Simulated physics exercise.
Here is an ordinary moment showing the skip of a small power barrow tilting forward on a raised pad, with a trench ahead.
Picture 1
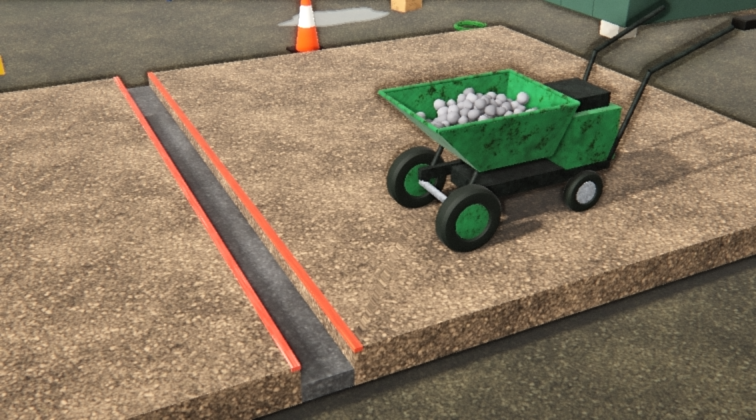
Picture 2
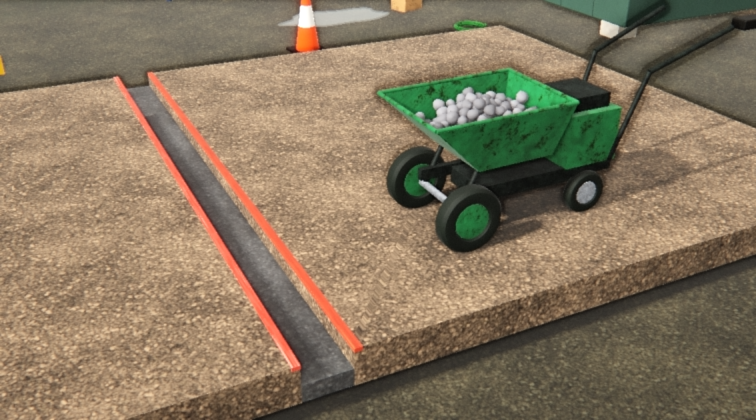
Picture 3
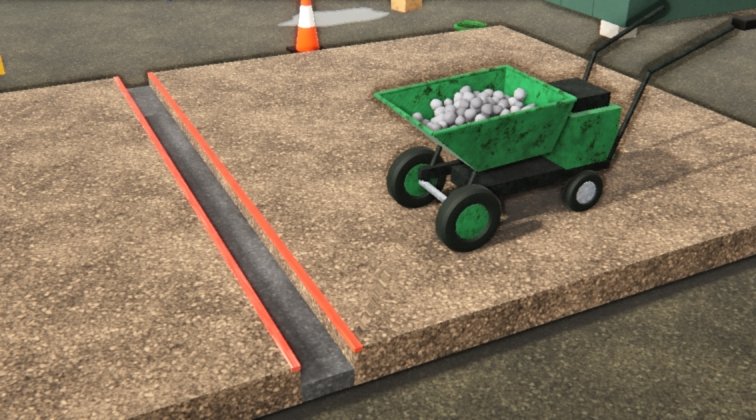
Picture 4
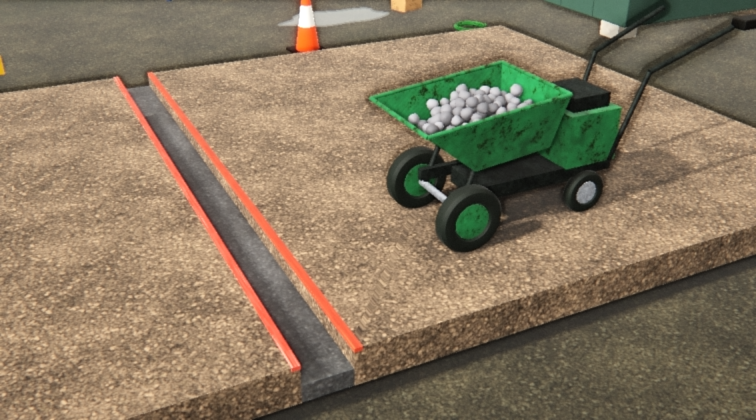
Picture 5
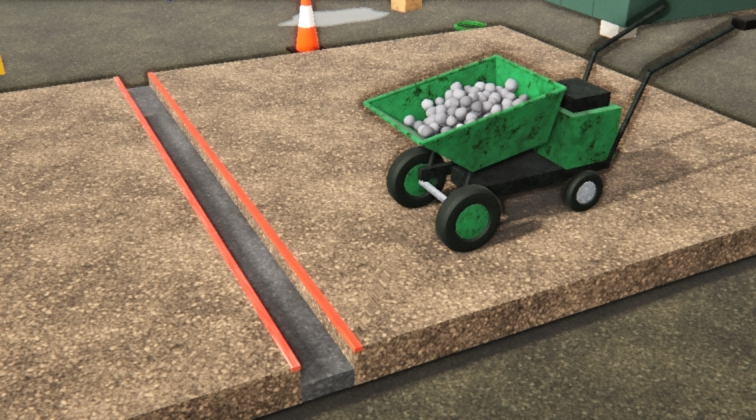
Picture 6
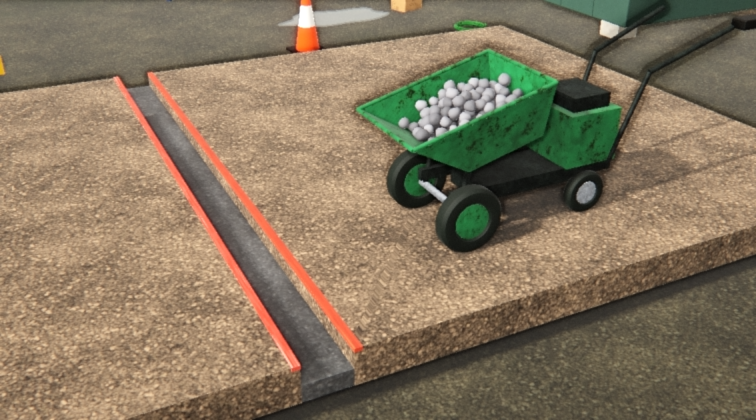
The clip opens on a green power barrow standing still on a raised, gravelly pad, its level skip holding round grey cobbles, with a narrow red-edged trench to the left. The skip begins to tilt forward slightly, its front lip lowering leftward. It keeps tilting until clearly tipped, the cobbles still inside.
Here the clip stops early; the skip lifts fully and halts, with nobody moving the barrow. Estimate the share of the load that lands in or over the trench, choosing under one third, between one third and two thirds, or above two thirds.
The share is between one third and two thirds.
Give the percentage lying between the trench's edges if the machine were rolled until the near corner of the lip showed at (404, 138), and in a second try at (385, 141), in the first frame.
Close to 70 in a hundred, and close to 70 in a hundred.
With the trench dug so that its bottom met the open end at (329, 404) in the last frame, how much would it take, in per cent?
I'd put it at some 50 in a hundred.
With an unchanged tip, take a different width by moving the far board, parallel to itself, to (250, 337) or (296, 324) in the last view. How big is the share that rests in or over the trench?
In order: Near 50, then 30 percent.
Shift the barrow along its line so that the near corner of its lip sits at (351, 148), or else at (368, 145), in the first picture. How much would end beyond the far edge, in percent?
The first spot gives roughly 60 %; the second gives roughly 40 %.
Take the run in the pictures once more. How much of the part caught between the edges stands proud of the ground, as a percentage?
Around 10 per cent.
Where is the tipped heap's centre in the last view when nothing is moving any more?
Somewhere around (282, 259) in the final view.
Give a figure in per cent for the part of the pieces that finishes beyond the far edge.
Near 0 in every hundred.
Just after the last frame, skip tipped steeply; every one in the skip.
A moment on, skip tipped right over; the larger part in the skip; roughly a quarter short of the trench; just a few falling.
Further on, skip tipped right over; about a tenth in the skip; roughly half short of the trench; roughly half in or heaped over the trench; just a few beyond it.
When it is over, skip tipped right over; about a tenth in the skip; roughly a third short of the trench; roughly half in or heaped over the trench; just a few beyond it.
